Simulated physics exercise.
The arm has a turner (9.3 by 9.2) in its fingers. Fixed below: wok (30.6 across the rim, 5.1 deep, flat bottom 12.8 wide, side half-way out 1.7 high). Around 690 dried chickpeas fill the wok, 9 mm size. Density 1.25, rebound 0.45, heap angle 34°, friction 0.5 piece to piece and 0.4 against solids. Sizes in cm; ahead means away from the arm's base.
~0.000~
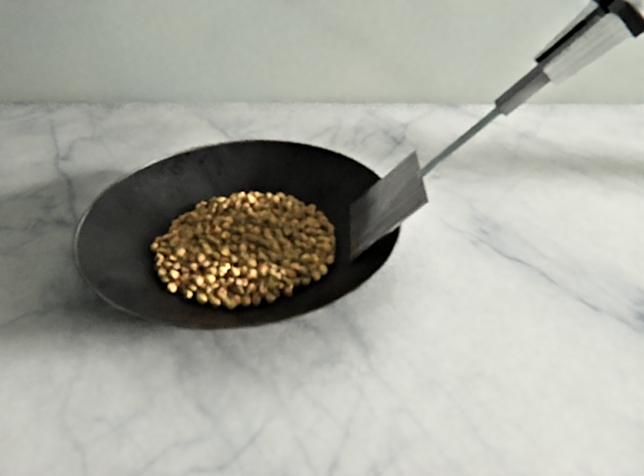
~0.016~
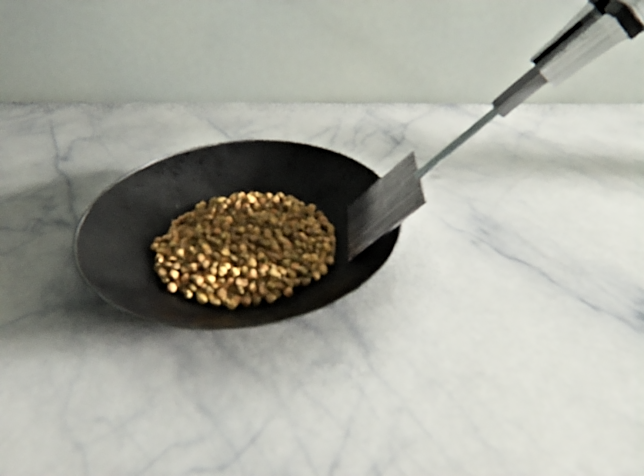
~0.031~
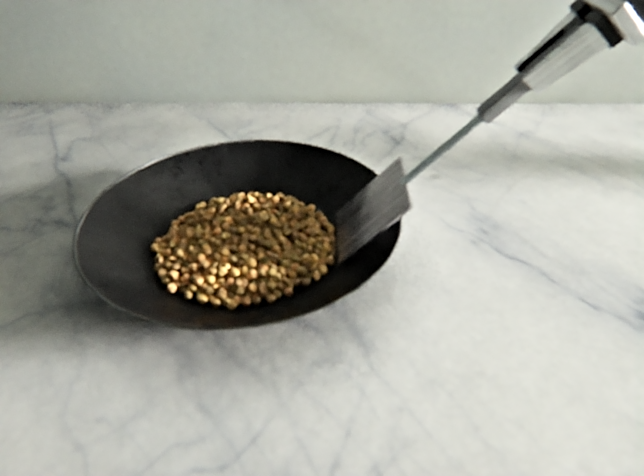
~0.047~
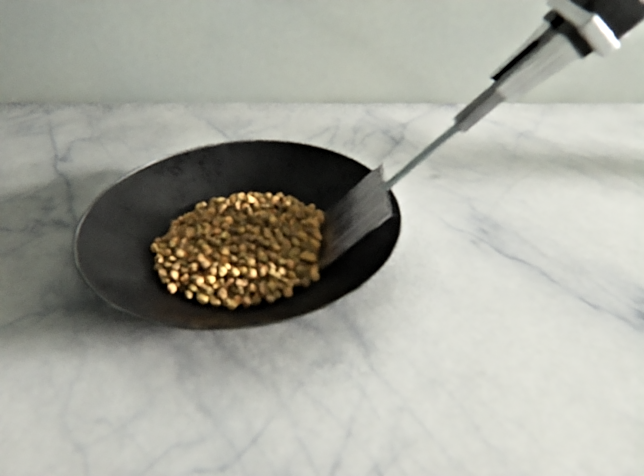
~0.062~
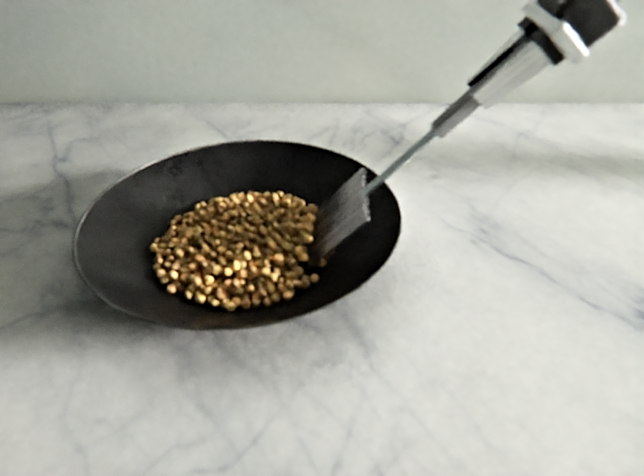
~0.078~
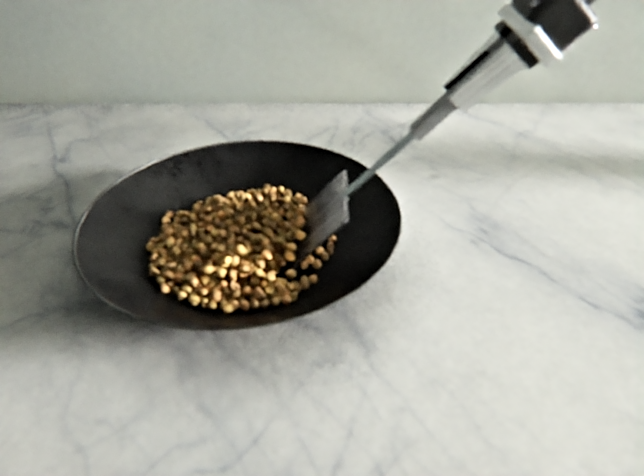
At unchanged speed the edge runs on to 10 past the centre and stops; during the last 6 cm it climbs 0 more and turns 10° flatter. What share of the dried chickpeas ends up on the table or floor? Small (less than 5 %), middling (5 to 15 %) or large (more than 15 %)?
A large share, more than 15 %, ends on the table or floor.
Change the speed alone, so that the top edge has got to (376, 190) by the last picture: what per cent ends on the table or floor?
About 15 per cent.
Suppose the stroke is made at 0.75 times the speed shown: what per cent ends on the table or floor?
Some 20 per cent.
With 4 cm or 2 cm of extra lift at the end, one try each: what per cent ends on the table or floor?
About 30 and 35 per cent.
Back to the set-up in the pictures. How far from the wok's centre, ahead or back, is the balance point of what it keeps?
Roughly 4.5 cm ahead.
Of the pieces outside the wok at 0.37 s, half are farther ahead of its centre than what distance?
About 22 cm.
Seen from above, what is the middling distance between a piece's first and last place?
Roughly 9 cm.
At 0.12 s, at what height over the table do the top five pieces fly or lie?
About 6 cm.
After 0.12 s, sloping 47°, highest piece 7 above the table; 686 in the wok.
After 0.15 s, sloping 45°, highest piece 9 above the table; 686 in the wok.
After 0.37 s, sloping 37°, highest piece 7 above the table; 466 in the wok, 157 on the table or floor, 63 on the blade or in flight.
After 1.42 s, sloping 37°, highest piece 5 above the table; 462 in the wok, 224 on the table or floor.
In the end, 462 in the wok, 224 on the table or floor. That is 33 % on the table or floor.
